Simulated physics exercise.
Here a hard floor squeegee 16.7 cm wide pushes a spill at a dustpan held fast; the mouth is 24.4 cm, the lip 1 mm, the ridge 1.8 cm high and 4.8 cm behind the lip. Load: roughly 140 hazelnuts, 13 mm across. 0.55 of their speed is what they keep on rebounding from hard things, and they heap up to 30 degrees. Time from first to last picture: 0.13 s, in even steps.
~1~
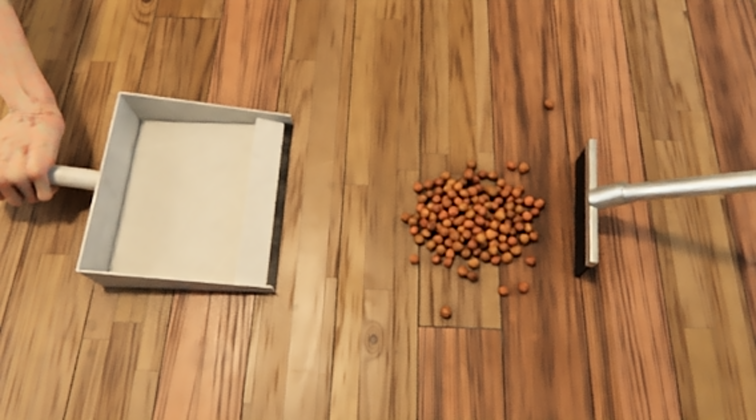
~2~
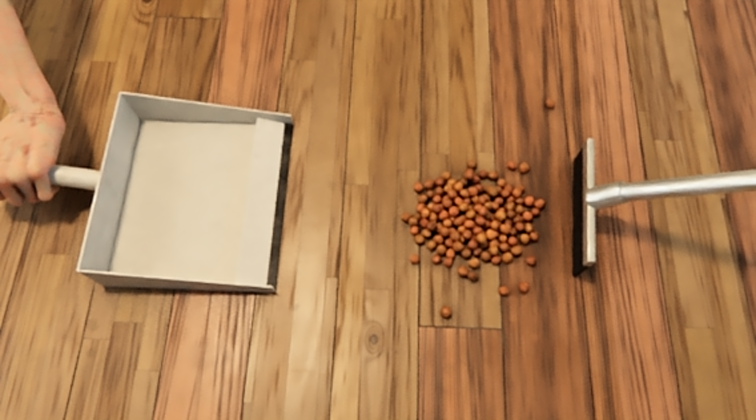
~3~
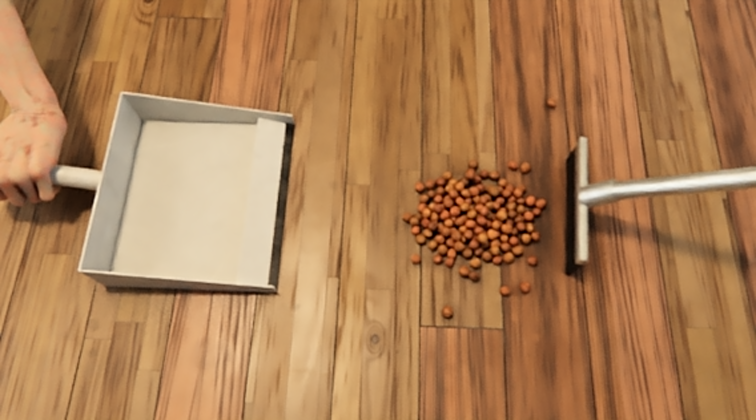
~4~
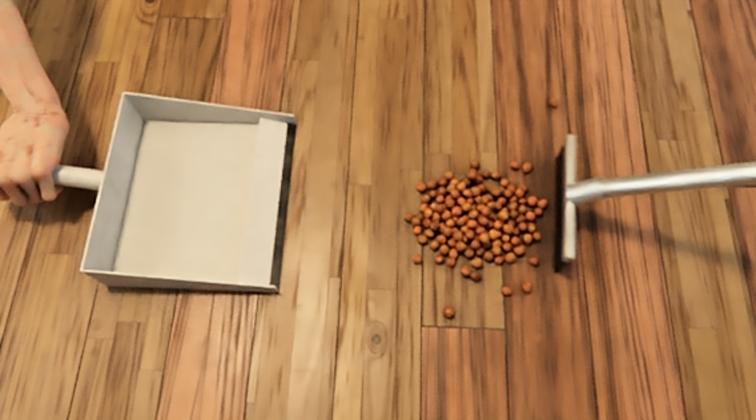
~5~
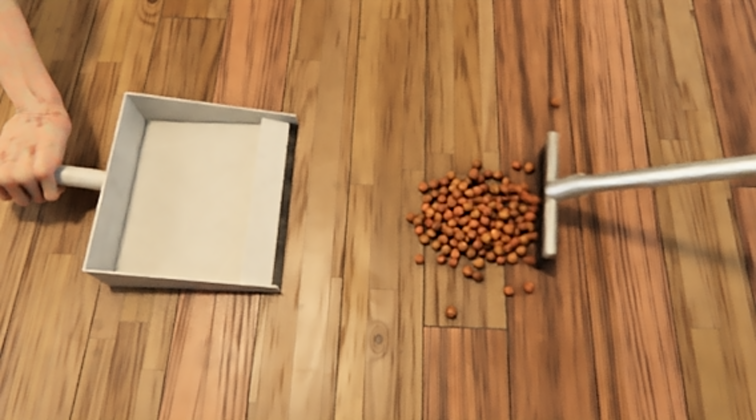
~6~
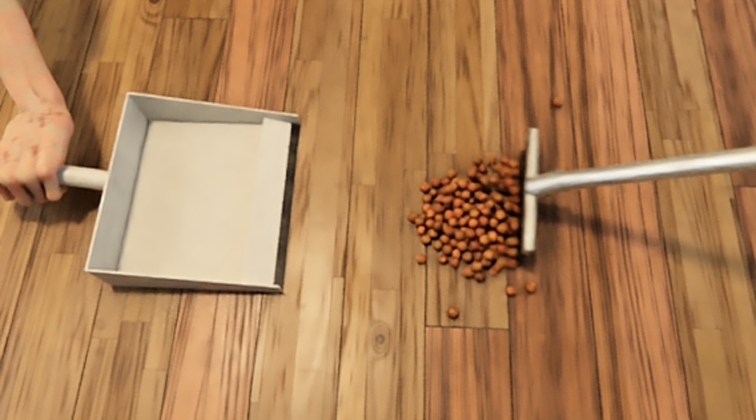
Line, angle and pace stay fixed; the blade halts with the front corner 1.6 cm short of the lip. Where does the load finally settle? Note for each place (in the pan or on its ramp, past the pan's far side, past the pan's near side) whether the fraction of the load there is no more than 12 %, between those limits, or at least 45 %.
Pan: Between the limits; far side: Between the limits; near side: Between the limits.
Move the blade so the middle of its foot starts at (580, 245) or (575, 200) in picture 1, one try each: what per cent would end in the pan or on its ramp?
Estimates: 40 percent and 25 percent.
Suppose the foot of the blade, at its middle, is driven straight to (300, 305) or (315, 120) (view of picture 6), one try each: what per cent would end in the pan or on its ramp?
The two tries give about 20 and 15 percent.
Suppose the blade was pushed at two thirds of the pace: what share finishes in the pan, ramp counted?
Then around 30 per cent.
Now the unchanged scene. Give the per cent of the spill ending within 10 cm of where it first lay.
It comes to near 5 percent.
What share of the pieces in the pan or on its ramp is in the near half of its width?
Some 30 per cent.
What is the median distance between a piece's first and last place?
Roughly 32 cm.
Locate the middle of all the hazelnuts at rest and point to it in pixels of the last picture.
Look around (282, 184) in the last picture.
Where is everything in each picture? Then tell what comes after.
The first picture shows blade from (591, 262) to (590, 146), moved 0.0 cm, 0 of the pieces shifted so far; middle of the pieces at (476, 219); pan at (189, 200).
The second picture shows blade from (589, 262) to (588, 146), moved 0.3 cm, 0 of the pieces shifted so far; middle of the pieces at (477, 219).
The third picture shows blade from (581, 260) to (581, 144), moved 1.4 cm, 0 of the pieces shifted so far; middle of the pieces at (478, 219).
The fourth picture shows blade from (568, 258) to (569, 142), moved 3.2 cm, 0 of the pieces shifted so far; middle of the pieces at (479, 219).
The fifth picture shows blade from (549, 254) to (551, 139), moved 5.7 cm, 14 of the pieces shifted so far; middle of the pieces at (481, 219).
The sixth picture shows blade from (528, 250) to (532, 135), moved 8.5 cm, 98 of the pieces shifted so far; middle of the pieces at (478, 218); pan at (197, 200).
Then, 0.14 s after the last picture, middle of the blade 15 cm from the lip; 0 % over the lip, far side 5 %, near side 10 %.
Then, 0.23 s after the last picture, middle of the blade 6 cm from the lip; 0 % over the lip, far side 15 %, near side 15 %.
Then, 0.46 s after the last picture, middle of the blade 2 cm from the lip; 45 % over the lip, far side 20 %, near side 20 %.
In the end, pan 35 %, far side 20 %, near side 20 %, in front of the lip or behind the blade 30 %.
